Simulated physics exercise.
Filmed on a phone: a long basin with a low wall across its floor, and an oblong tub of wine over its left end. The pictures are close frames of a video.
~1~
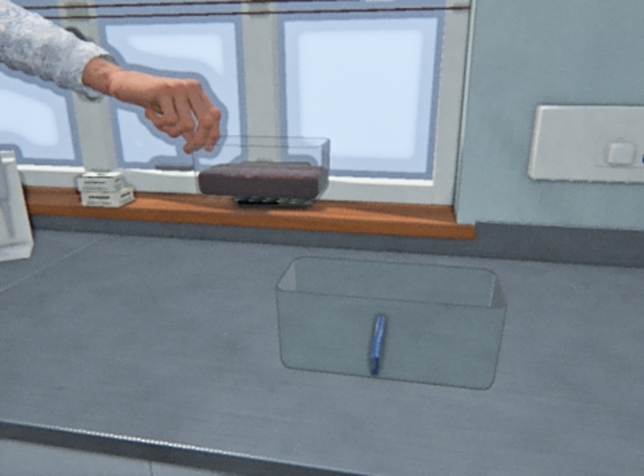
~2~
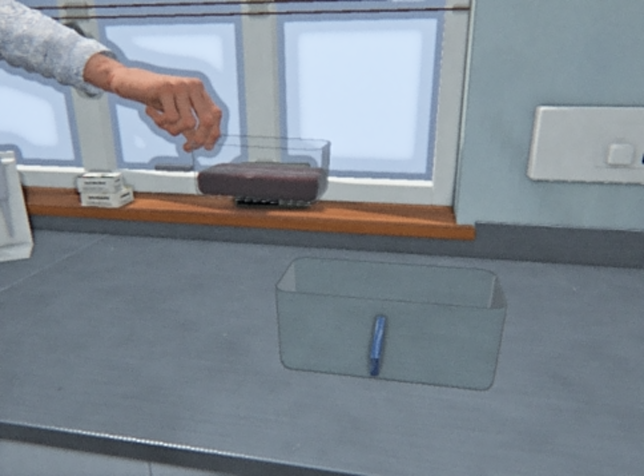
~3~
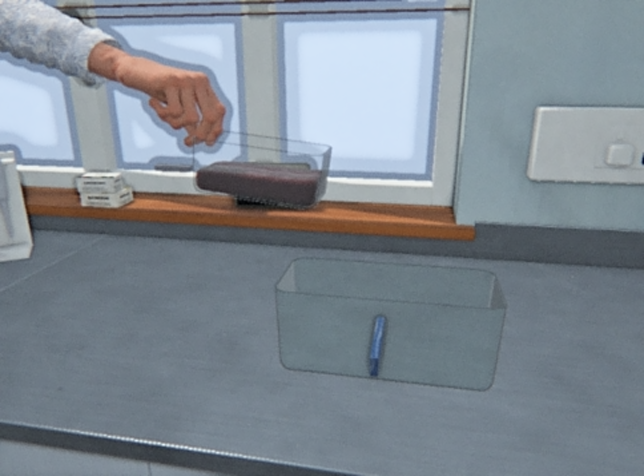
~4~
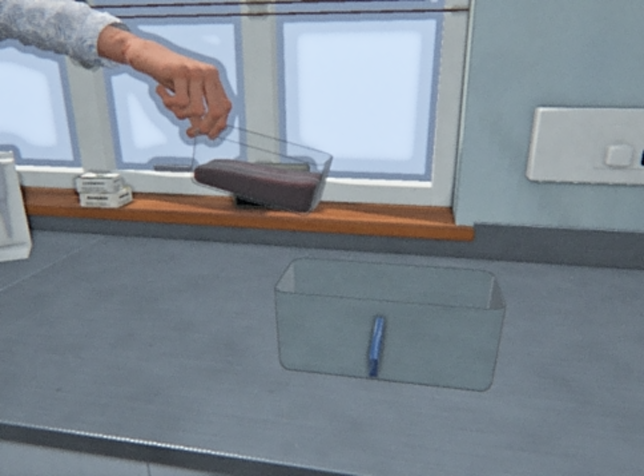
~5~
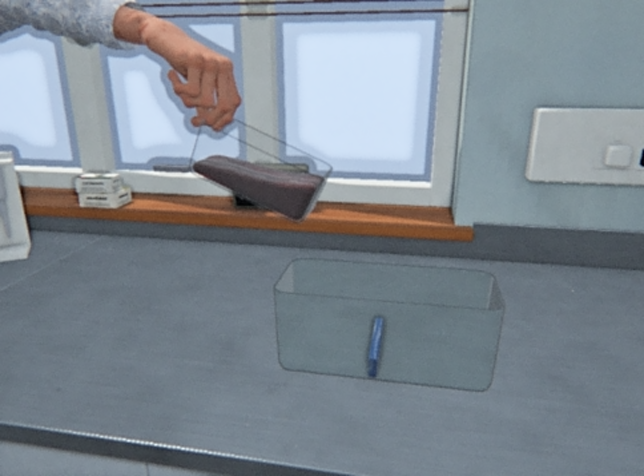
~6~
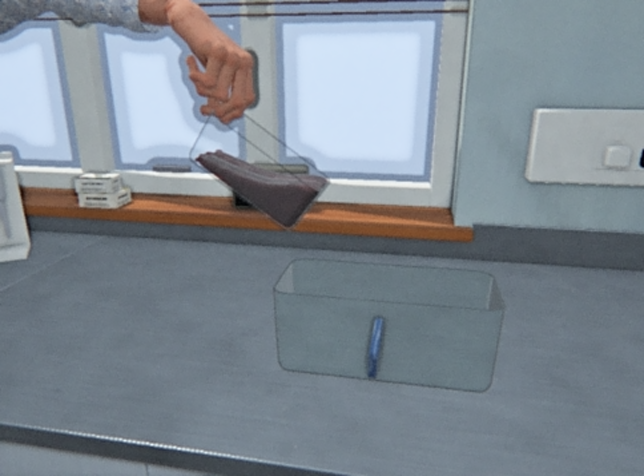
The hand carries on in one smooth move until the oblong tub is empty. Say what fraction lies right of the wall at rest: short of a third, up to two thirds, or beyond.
It comes to less than a third.
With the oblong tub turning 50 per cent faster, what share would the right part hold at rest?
Some 30 per cent.
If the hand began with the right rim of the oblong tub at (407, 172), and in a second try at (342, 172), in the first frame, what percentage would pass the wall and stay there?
The first gives 75 %, the second 25 %.
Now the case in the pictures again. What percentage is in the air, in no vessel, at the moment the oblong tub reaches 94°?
Roughly 30 in a hundred.
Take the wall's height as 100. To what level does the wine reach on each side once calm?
Some 80 per cent left and 10 right.
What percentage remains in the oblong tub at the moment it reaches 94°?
Some 20 per cent.
A moment on, the tilt is 94° and 18 per cent is still to pour, 49 is left of the wall and 1 right of it.
Next, the tilt is 110° and 5 per cent is still to pour, 77 is left of the wall and 9 right of it.
Then the tilt is 110° and 0 per cent is still to pour, 83 is left of the wall and 13 right of it.
Later the tilt is 110° and 0 per cent is still to pour, 82 is left of the wall and 14 right of it.
At rest 82 per cent lies left of the wall, 14 right of it and 4 outside.
